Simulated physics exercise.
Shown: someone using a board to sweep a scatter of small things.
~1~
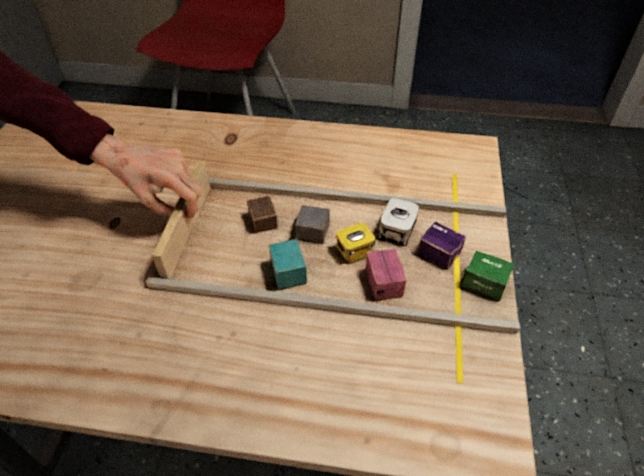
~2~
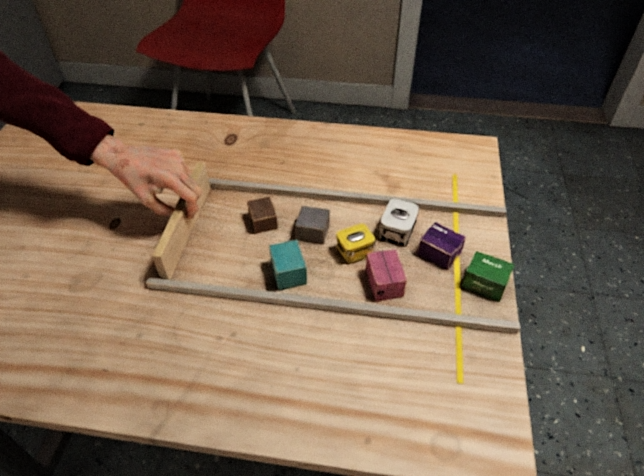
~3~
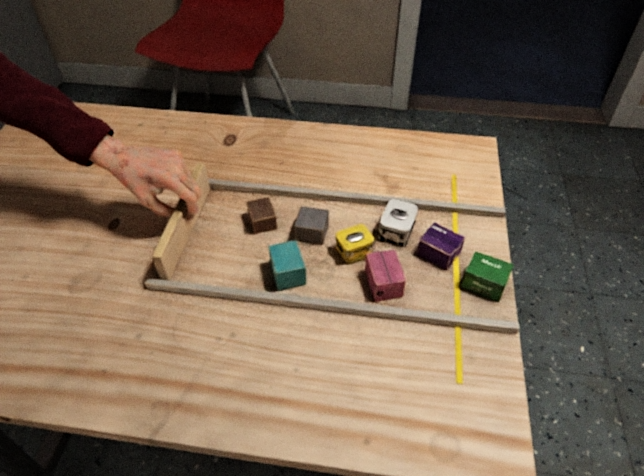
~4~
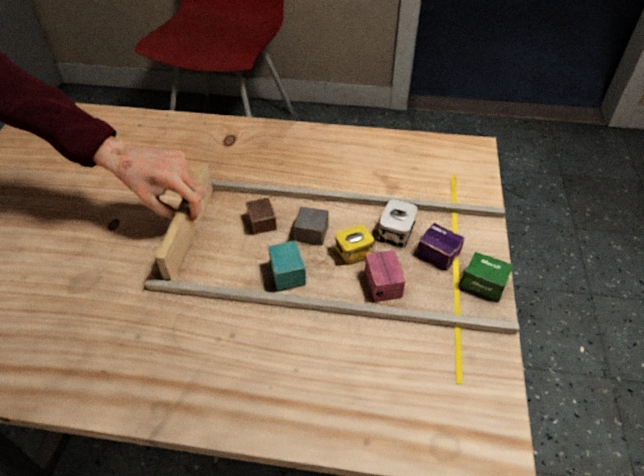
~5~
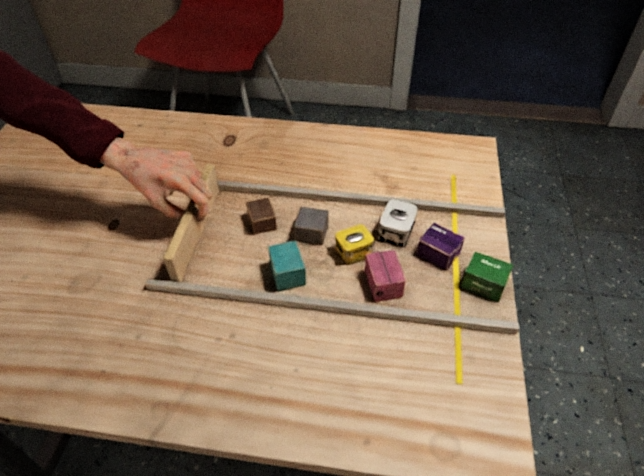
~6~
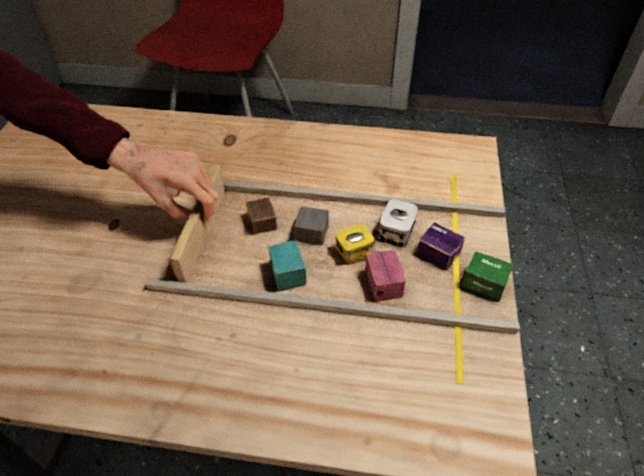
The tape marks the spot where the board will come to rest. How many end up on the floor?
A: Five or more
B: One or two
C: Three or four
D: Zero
Three or four.
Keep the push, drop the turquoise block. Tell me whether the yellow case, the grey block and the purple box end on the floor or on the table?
I'd say the yellow case stays up, the grey block stays up, and the purple box does not stay.
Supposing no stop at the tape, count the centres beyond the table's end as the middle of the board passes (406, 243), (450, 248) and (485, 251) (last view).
Respectively 0, 3 and 6.
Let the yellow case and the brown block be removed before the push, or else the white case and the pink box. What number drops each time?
1 in the first case and 2 in the second.
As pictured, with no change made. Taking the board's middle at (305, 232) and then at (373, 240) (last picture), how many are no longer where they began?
At that stage 4; at the next, 8.
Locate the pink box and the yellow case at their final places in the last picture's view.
The first sits around (508, 300), while the other sits around (495, 266).
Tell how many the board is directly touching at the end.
That comes to 2.
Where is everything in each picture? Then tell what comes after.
In the first picture, green box (488, 275); purple box (441, 245); white case (399, 222); board (184, 218); tape (457, 261).
In the second picture, purple box (441, 246); turquoise block (288, 265).
In the third picture, white case (398, 223); grey block (312, 225).
In the fourth picture, green box (487, 276); yellow case (354, 245).
In the fifth picture, purple box (440, 246); brown block (262, 216).
In the sixth picture, green box (487, 276); purple box (441, 246); white case (398, 223); board (200, 221); tape (456, 262).
A little later, none off yet; green box at rest near (487, 276); purple box at rest near (441, 246); white case at rest near (398, 223).
Next, none off yet; green box at rest near (487, 276); purple box moving near (450, 249); white case shifted about its own width near (421, 223).
Later still, none off yet; green box shifted a little near (508, 290); purple box shifted about its own width near (494, 256); white case shifted well along near (489, 225).
When it is over, the number that fall off is three or four; down, white case, purple box and green box.
